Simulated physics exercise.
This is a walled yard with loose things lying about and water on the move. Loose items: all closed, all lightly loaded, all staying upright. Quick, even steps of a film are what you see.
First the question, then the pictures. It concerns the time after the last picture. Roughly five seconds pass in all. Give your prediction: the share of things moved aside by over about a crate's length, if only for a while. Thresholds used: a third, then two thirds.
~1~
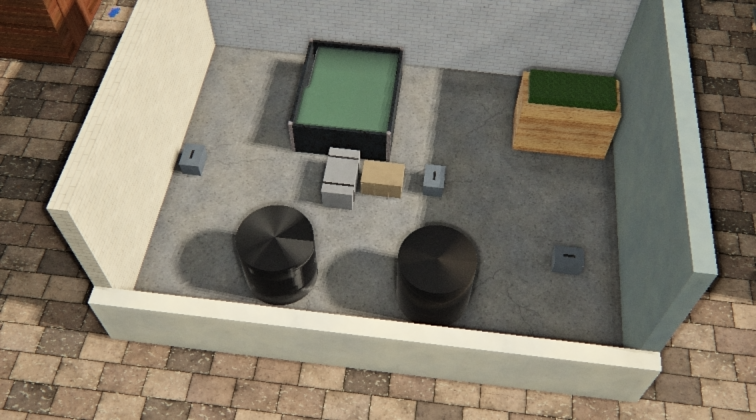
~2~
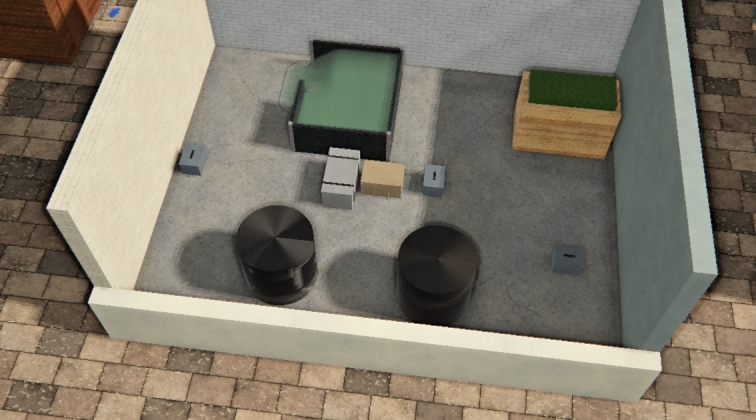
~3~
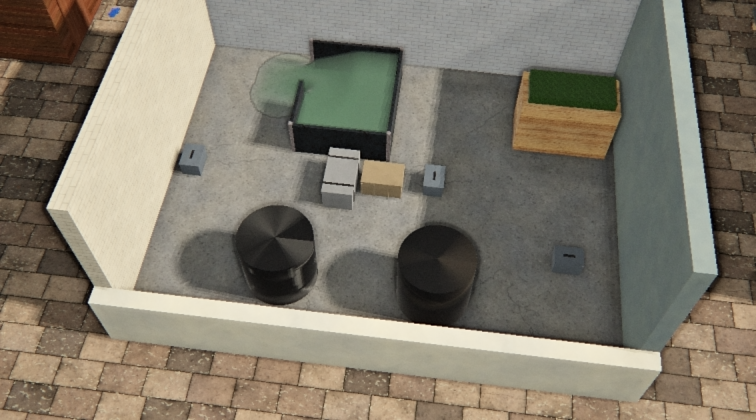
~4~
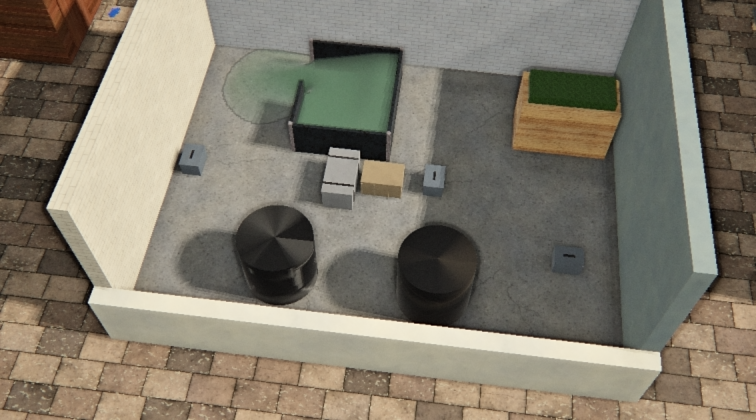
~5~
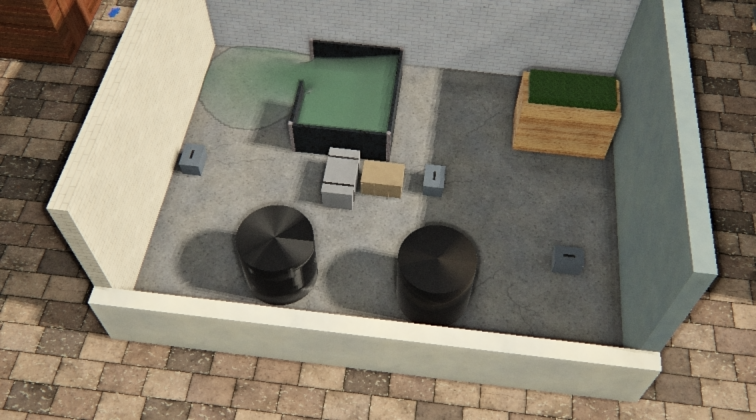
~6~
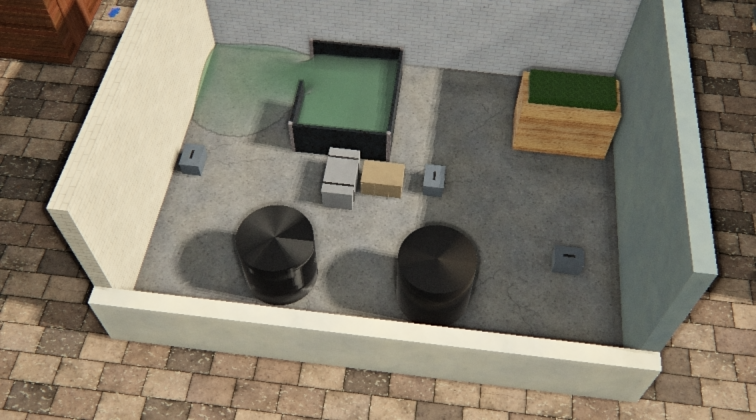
Lower than a third.
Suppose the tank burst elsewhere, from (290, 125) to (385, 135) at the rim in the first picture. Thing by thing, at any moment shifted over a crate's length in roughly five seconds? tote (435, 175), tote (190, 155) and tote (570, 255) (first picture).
Listed in turn, never travels that far, never travels that far, never travels that far.
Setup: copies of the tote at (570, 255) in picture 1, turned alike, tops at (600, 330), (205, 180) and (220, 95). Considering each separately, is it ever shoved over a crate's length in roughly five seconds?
In sequence: Doesn't go far, pushed clear, pushed clear.
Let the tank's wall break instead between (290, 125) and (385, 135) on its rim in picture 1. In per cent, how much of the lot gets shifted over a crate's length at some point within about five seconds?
That should be close to 40 percent.
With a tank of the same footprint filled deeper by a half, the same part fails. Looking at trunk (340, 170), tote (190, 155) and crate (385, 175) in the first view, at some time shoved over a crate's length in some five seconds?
In sequence: Fell short, went the distance and fell short.
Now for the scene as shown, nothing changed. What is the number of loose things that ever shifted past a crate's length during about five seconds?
By my reckoning the answer is 1.
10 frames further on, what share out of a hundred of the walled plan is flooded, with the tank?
25 per cent or so.
A moment on, 0 of 5 are well off their spots; 0 afloat.
Next, 1 of 5 are well off their spots; 0 afloat.
Later, 1 of 5 are well off their spots; 0 afloat.
In the end, 1 of 5 are well off their spots, and 1 have been at some point; 1 afloat.
